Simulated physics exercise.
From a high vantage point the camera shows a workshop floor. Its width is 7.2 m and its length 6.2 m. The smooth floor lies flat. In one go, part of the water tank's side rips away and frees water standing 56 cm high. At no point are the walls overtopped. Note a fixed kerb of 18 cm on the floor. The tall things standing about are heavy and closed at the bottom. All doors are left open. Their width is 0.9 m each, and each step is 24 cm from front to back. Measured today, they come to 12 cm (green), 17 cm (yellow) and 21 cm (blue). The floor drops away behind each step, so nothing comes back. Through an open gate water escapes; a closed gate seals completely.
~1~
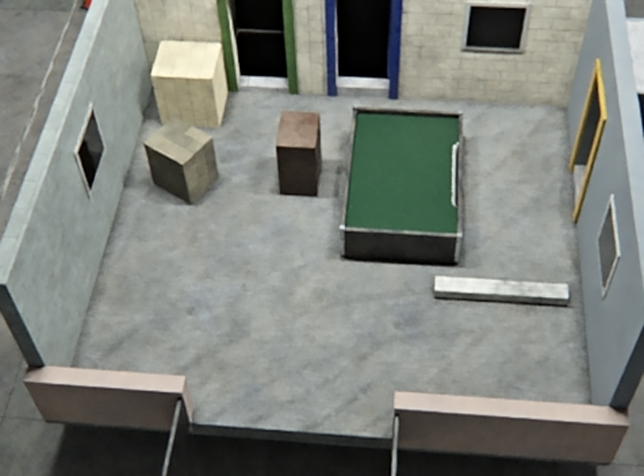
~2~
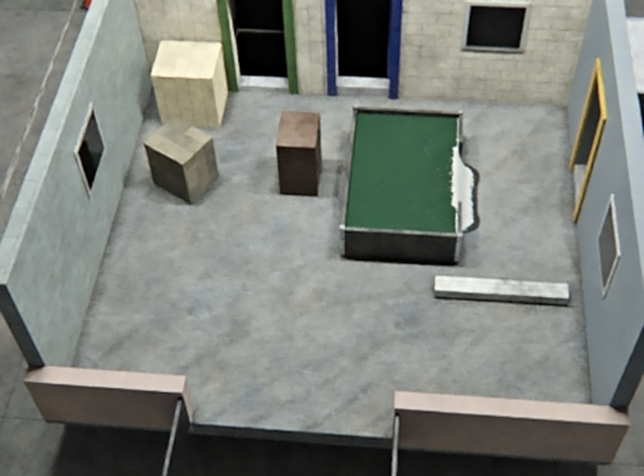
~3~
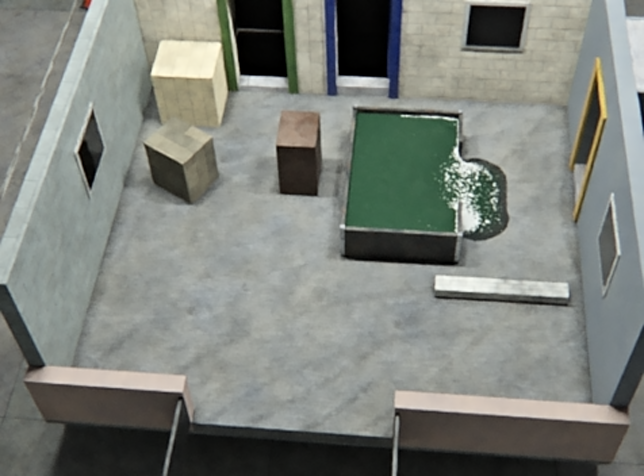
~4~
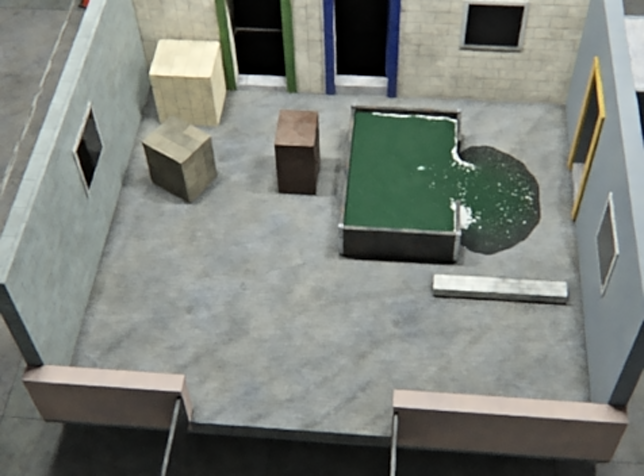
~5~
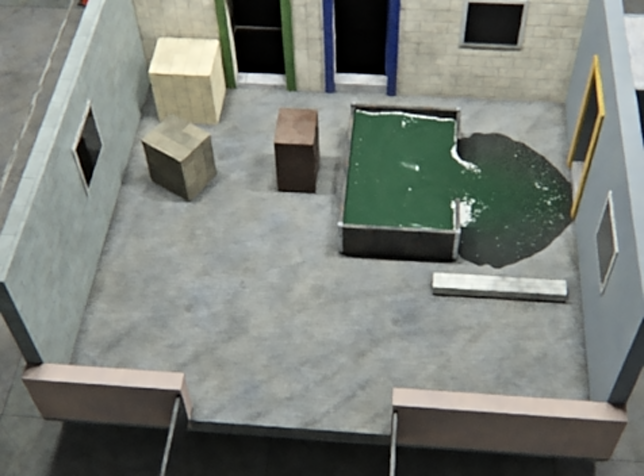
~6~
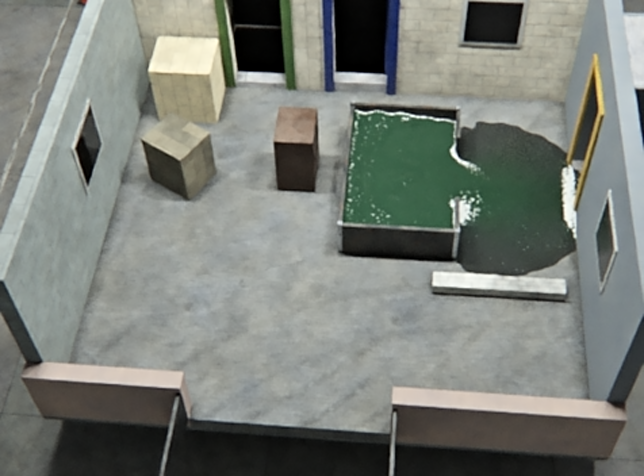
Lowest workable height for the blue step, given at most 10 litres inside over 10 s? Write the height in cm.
Roughly 5 cm.
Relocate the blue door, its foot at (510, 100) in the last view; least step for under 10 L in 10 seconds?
It needs roughly 18 cm.
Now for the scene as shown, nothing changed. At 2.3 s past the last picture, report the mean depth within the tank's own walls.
I'd put it at some 26 centimetres on average.
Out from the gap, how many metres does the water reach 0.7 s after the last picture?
Front distance: Approx. 2.8 m.
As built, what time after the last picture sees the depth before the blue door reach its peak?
About 6.5 seconds.
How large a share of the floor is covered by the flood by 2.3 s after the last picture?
Close to 30 per cent is wet.
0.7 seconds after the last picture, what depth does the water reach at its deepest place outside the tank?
About 36 cm.
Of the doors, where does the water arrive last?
It's the green door.
Then, 0.7 s after the last picture water covers 15 % of the floor, deepest (36 cm) near (564, 218); it has not reached the blue door.
Then, 2.3 s after the last picture water covers 30 % of the floor, deepest (27 cm) near (555, 104); it has not reached the blue door.
Then, 9.3 s after the last picture water covers 90 % of the floor, deepest (12 cm) near (204, 164); 7 cm at the blue door, 0 litres in over its 21 cm step.
At the blue door as built, the water peaked near 8 cm, 6.7 s after the last picture.
Run again over the same 10 s with other heights there, 12 litres in over 4.5 cm, 6 litres over 5.5 cm. The limit of 10 litres is kept from about 5 cm up.
